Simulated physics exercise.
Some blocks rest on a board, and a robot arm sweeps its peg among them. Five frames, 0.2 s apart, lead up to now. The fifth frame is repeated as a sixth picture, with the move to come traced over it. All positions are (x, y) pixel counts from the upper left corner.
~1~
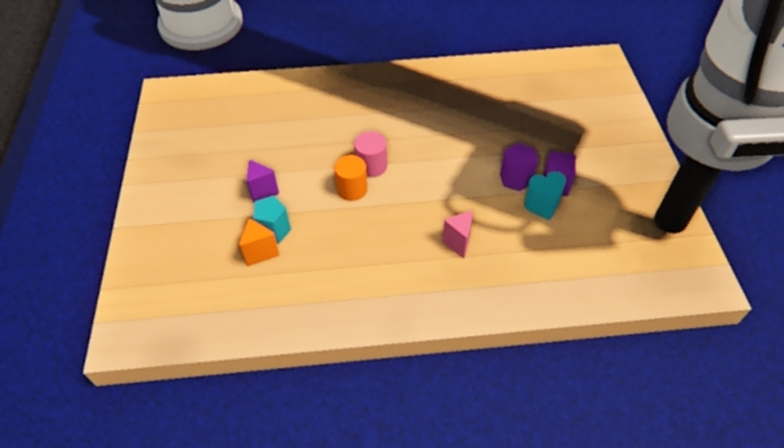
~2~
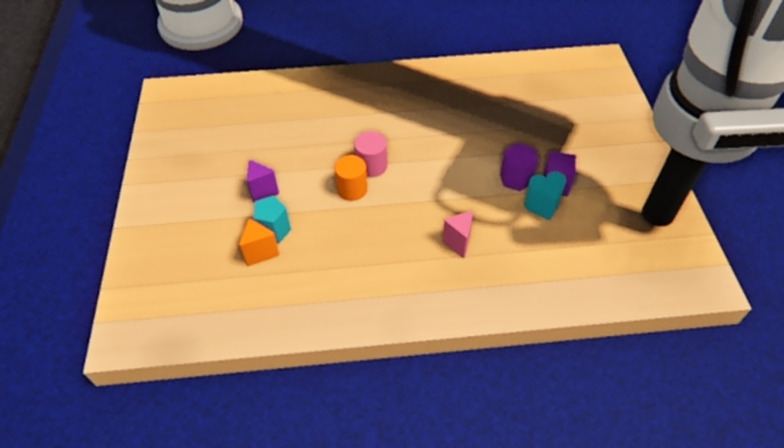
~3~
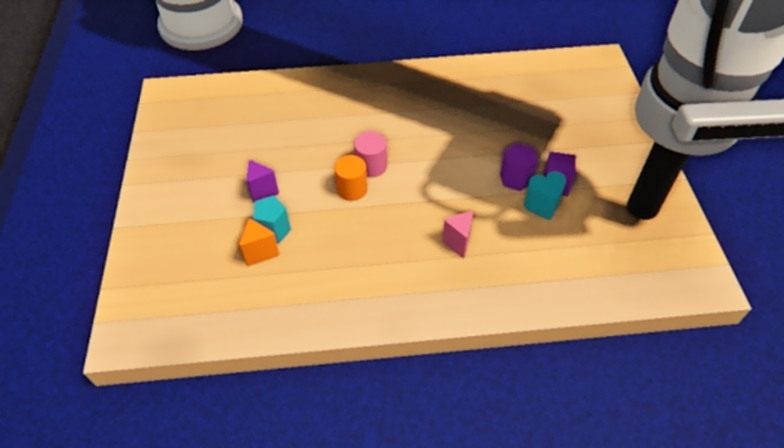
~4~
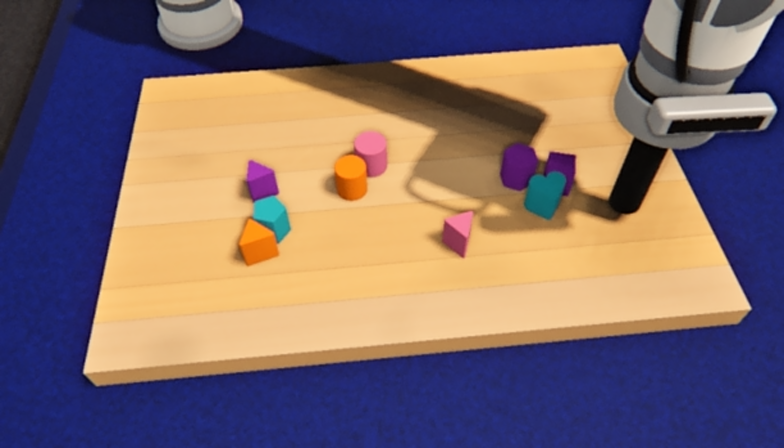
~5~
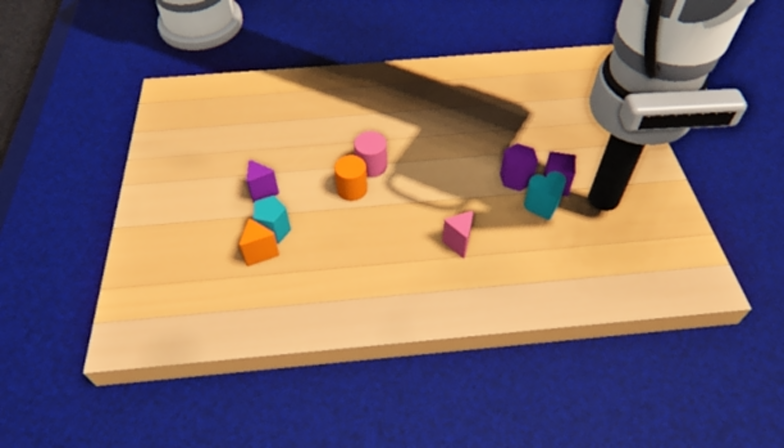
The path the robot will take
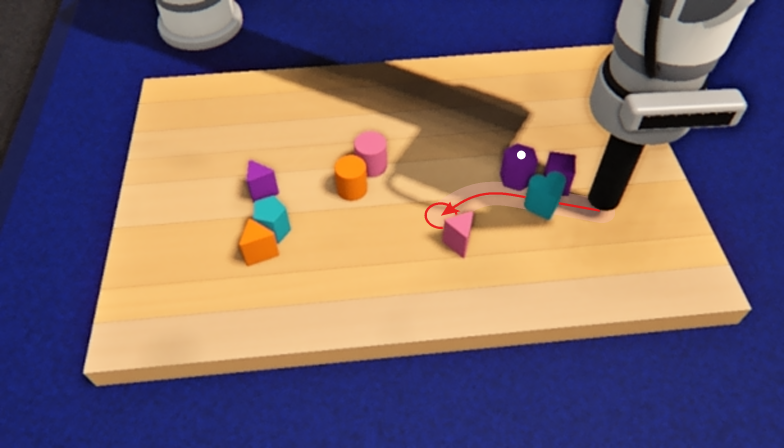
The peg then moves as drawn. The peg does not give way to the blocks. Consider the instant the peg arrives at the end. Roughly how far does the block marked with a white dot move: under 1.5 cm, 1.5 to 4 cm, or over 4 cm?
It is going to finish 1.5 to 4 cm from where it is now.
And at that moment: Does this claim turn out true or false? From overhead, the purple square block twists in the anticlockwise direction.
The claim does not hold.
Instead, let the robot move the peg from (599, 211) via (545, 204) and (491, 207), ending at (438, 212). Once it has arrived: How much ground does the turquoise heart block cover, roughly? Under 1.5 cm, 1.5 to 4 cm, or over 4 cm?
Result: Over 4 cm.
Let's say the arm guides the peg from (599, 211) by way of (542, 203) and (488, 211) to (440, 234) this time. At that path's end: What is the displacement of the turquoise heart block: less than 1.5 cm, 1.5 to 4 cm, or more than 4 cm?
It's set to move over 4 cm.
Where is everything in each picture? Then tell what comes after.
In the first frame, peg's lower end (670, 221); pink triangular block (461, 222); purple hexagonal block (521, 155); turquoise heart block (549, 183); purple square block (563, 162).
In the second frame, peg (658, 215); blocks still.
In the third frame, peg (642, 208); blocks still.
In the fourth frame, peg (624, 203); blocks still.
In the fifth frame, peg (604, 199); pink triangular block (461, 222); purple hexagonal block (521, 155); turquoise heart block (549, 183); purple square block (563, 162).
Drawn move, from (599, 211) by way of (542, 200) and (487, 194) to (441, 216); the dot is on the purple hexagonal block.
The first path, step by step. One third of the way, peg (545, 189); purple hexagonal block (516, 152), turned 15° anticlockwise; turquoise heart block (521, 183), turned 45° anticlockwise; purple square block (551, 153), turned 30° clockwise.
Two thirds of the way, peg (489, 182); purple hexagonal block (505, 147), turned 30° clockwise; turquoise heart block (478, 190), turned 95° anticlockwise; purple square block (551, 153), turned 30° clockwise.
At the end, peg (442, 204); pink triangular block (463, 229), turned 35° clockwise; purple hexagonal block (505, 147), turned 30° clockwise; turquoise heart block (466, 210), turned 150° anticlockwise; purple square block (551, 153), turned 30° clockwise.
